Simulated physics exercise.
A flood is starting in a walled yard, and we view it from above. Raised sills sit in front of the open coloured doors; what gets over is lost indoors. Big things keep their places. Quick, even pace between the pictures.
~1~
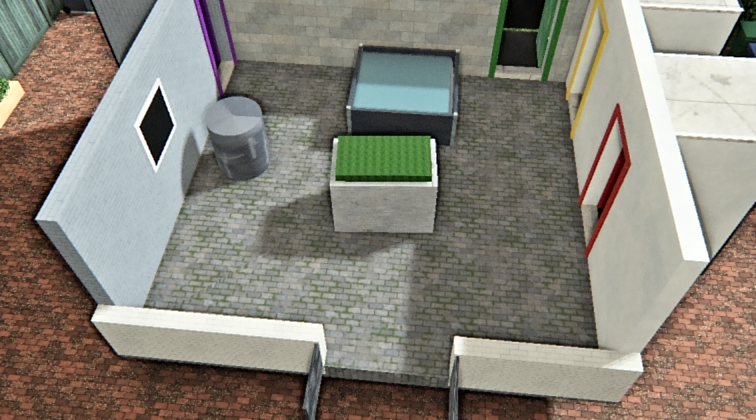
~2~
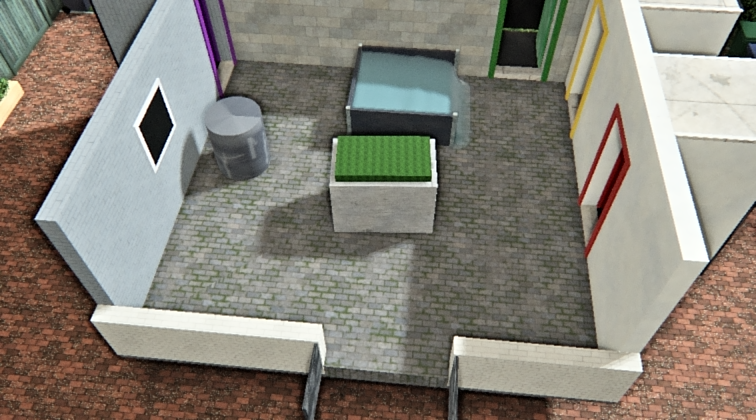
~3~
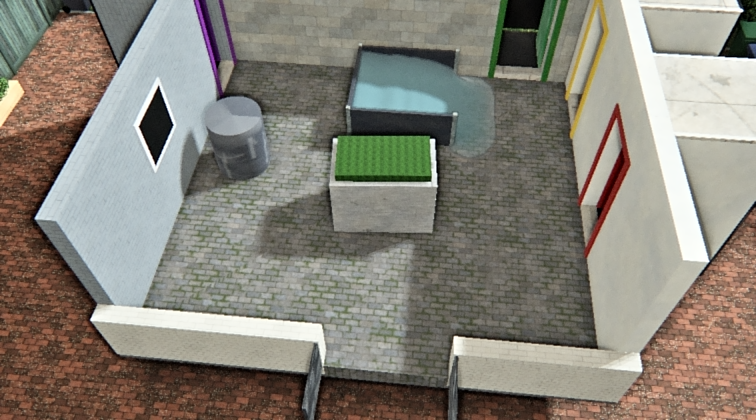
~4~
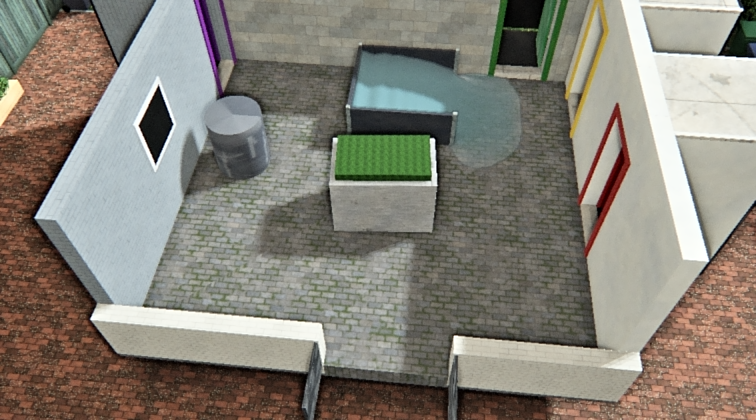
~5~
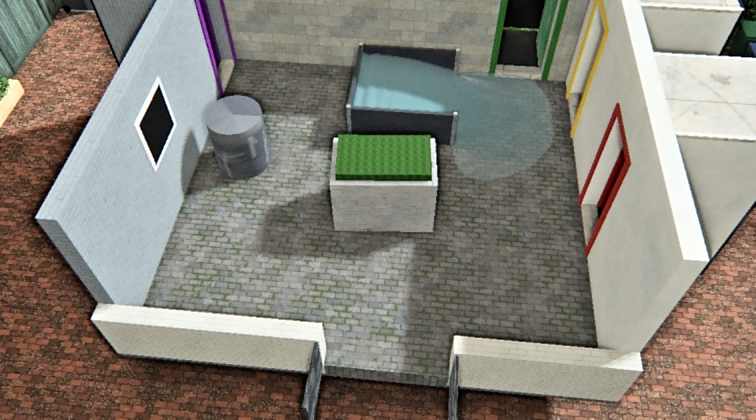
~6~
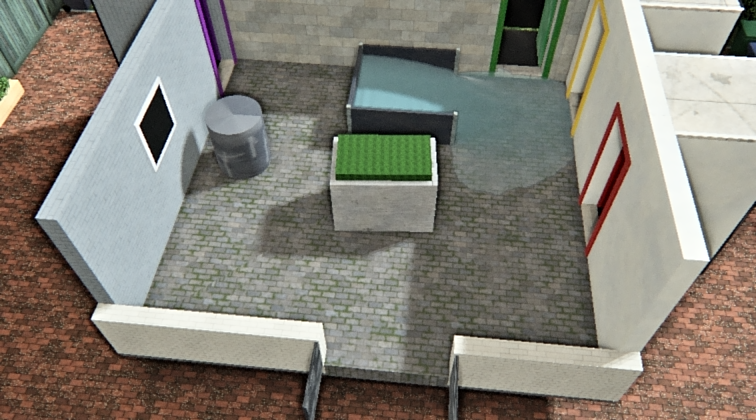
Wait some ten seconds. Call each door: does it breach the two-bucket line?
Calls: The red door breaches it; the green door breaches it; the purple door does not breach it; the yellow door breaches it.
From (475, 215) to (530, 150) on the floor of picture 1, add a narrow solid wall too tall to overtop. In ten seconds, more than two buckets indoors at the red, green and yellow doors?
Here's how it goes: The red one remains below, the green one ends up swamped, the yellow one ends up swamped.
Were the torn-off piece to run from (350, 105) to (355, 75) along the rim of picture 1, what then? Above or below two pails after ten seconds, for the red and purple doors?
Lab note: Red door below the mark, purple door above the mark.
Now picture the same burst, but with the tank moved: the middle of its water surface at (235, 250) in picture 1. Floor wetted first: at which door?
Leading the way is the red one.
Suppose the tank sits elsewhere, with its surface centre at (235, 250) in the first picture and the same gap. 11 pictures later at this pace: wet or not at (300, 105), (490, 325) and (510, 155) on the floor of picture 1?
First spot bare, second swamped, third bare.
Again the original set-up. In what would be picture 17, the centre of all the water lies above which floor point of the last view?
I'd put it at around (499, 128).
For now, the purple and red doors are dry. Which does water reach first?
The red one comes first.
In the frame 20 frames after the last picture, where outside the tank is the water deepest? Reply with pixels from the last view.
I'd point to (602, 375).
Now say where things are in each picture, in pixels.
The first frame shows still water in the open tank at (405, 82).
In the second frame, water pours out at (452, 103) and has run to (454, 148).
In the third frame, water pours out at (452, 104) and has run to (475, 78).
In the fourth frame, water pours out at (452, 104) and has run to (488, 162).
In the fifth frame, the front is at (546, 144), out from the gap at (452, 104).
In the sixth frame, the front is at (574, 151), out from the gap at (452, 104).
A moment on, water covers 20 % of the floor; the red door wet at the sill, nothing in, the green door under two buckets in, the purple door not reached, the yellow door over two buckets in.
Next, water covers 25 % of the floor; the red door under two buckets in, the green door under two buckets in, the purple door not reached, the yellow door far over two buckets in.
Then, water covers 40 % of the floor; the red door over two buckets in, the green door over two buckets in, the purple door not reached, the yellow door far over two buckets in.
Later, water covers 55 % of the floor; the red door over two buckets in, the green door far over two buckets in, the purple door not reached, the yellow door far over two buckets in.
In the end, water covers 70 % of the floor; the red door over two buckets in, the green door far over two buckets in, the purple door wet at the sill, nothing in, the yellow door far over two buckets in.
